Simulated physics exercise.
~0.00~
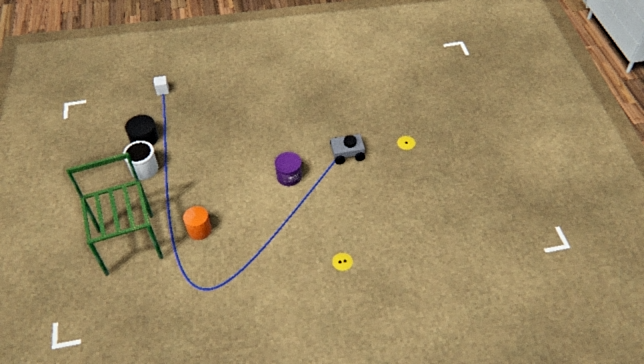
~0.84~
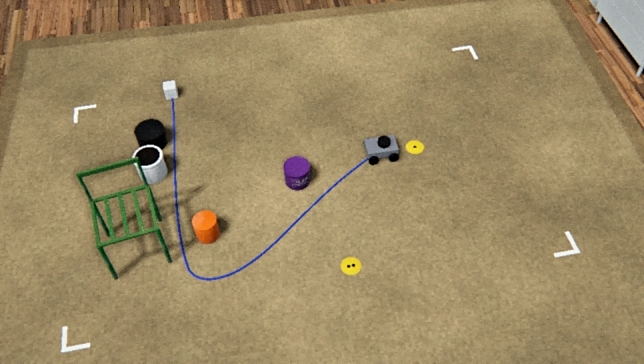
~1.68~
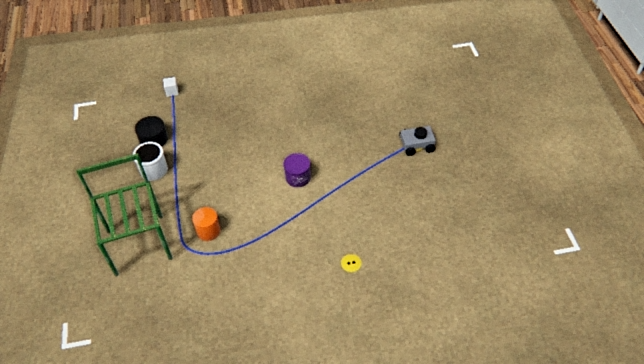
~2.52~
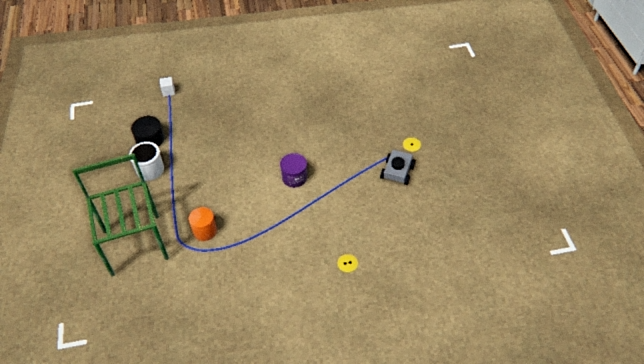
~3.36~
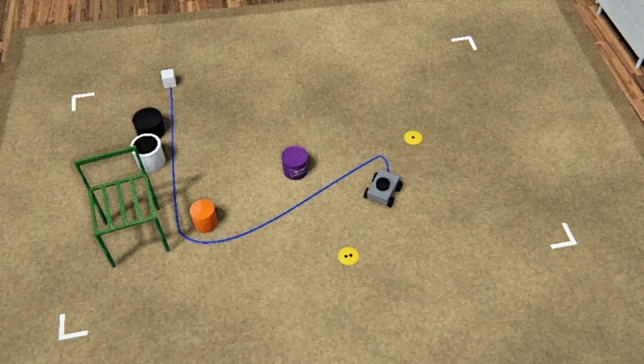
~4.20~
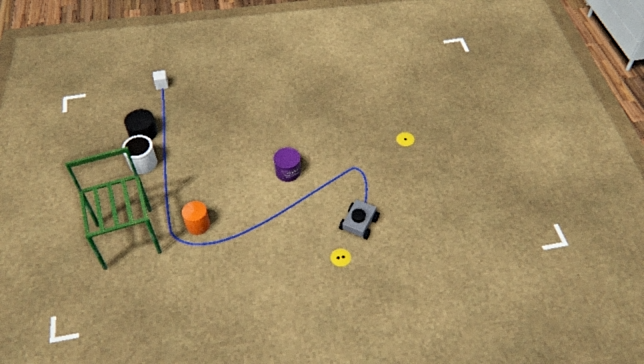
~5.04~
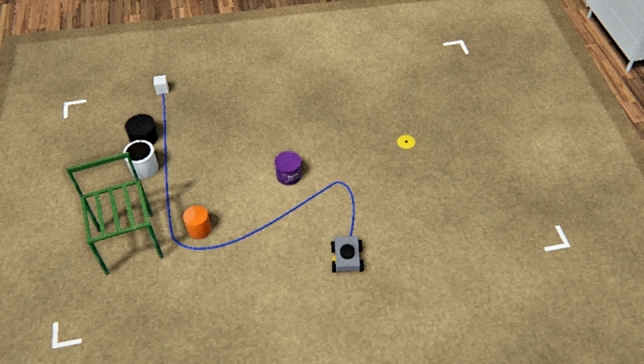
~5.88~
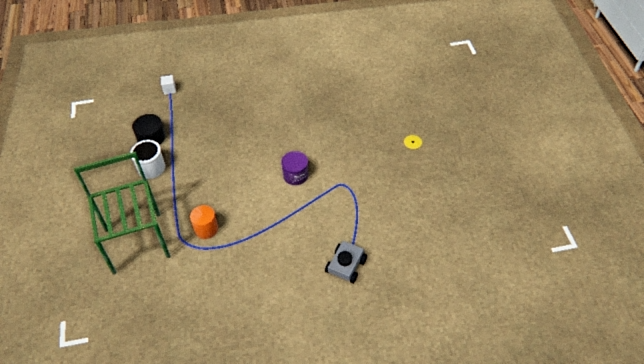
On a tan carpet with white corner marks, a small grey cart trailing a blue lead moves right past a purple bin to a yellow mark, then turns down and left to a second one, where it stops, the tubs, pot and green chair still in place.
